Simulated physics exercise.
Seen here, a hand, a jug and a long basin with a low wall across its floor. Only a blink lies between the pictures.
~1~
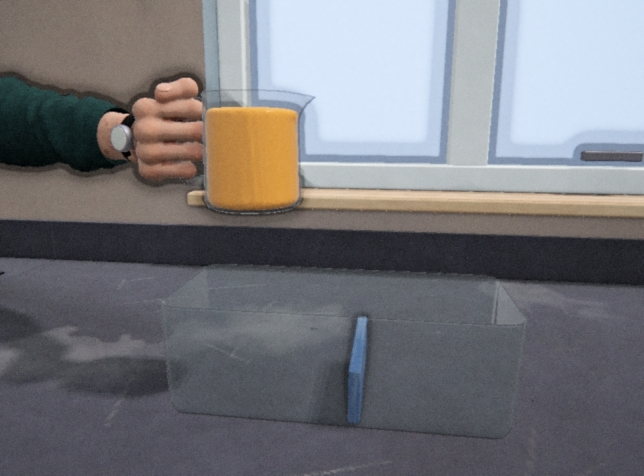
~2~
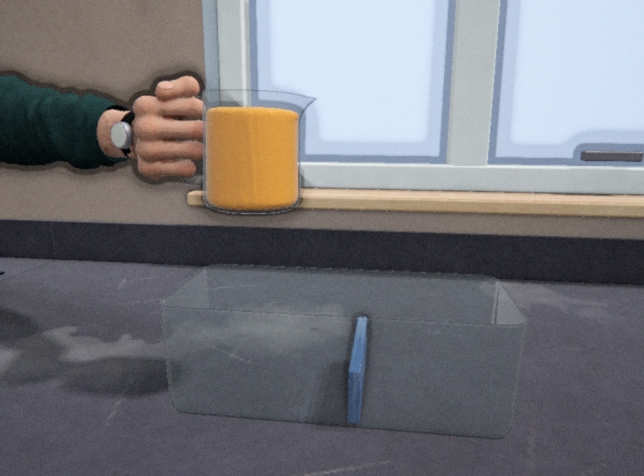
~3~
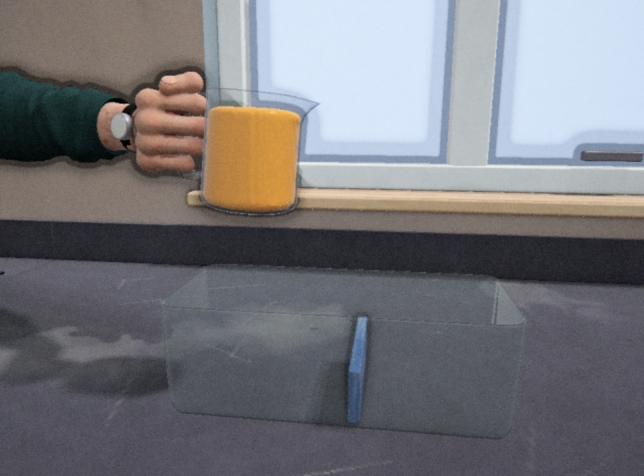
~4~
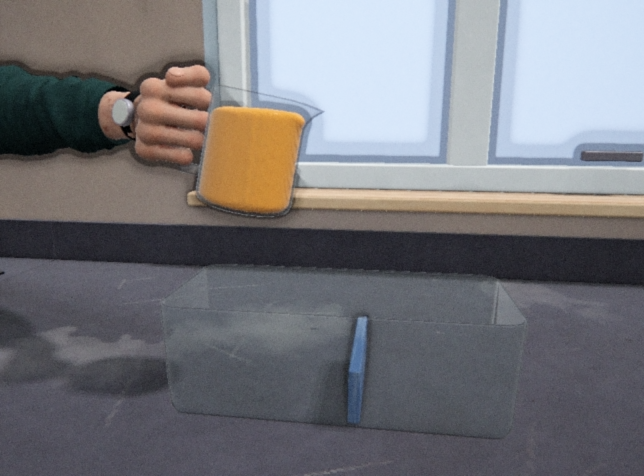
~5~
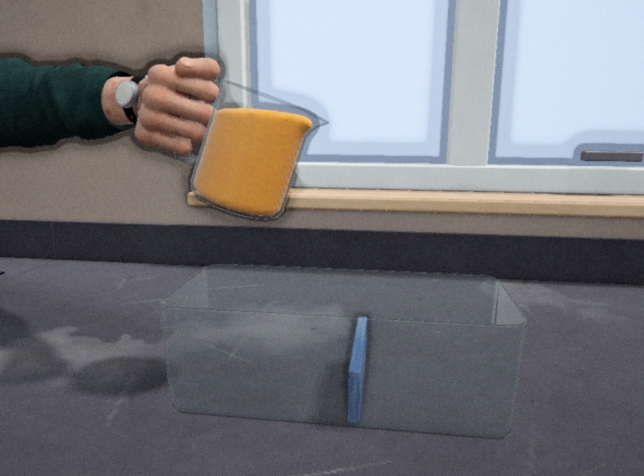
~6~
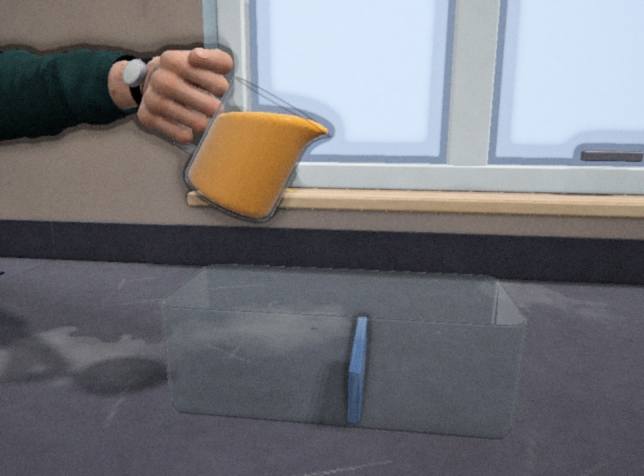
A clear jug of orange liquid, held by a hand in a green sleeve, stayed nearly upright at first, then tilted steadily to the right above a see-through basin with a low blue wall inside.
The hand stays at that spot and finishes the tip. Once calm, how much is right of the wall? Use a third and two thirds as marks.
The share right of the wall is above two thirds.
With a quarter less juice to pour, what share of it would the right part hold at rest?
Near 80 %.
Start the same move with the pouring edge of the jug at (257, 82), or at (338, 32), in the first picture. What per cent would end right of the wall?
About 0 and 90 per cent.
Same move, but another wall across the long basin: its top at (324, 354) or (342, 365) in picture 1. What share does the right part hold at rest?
Roughly 90 per cent, and 85 per cent.
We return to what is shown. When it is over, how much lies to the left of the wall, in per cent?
About 15 per cent.
A moment on, the jug is tipped on its side and 68 per cent is still to pour, 0 is left of the wall and 9 right of it.
Next, the jug is tipped on its side and 29 per cent is still to pour, 1 is left of the wall and 49 right of it.
Then the jug is tipped on its side and 12 per cent is still to pour, 3 is left of the wall and 78 right of it.
Later the jug is tipped on its side and 5 per cent is still to pour, 8 is left of the wall and 84 right of it.
In the end 14 per cent lies left of the wall, 84 right of it and 1 outside.
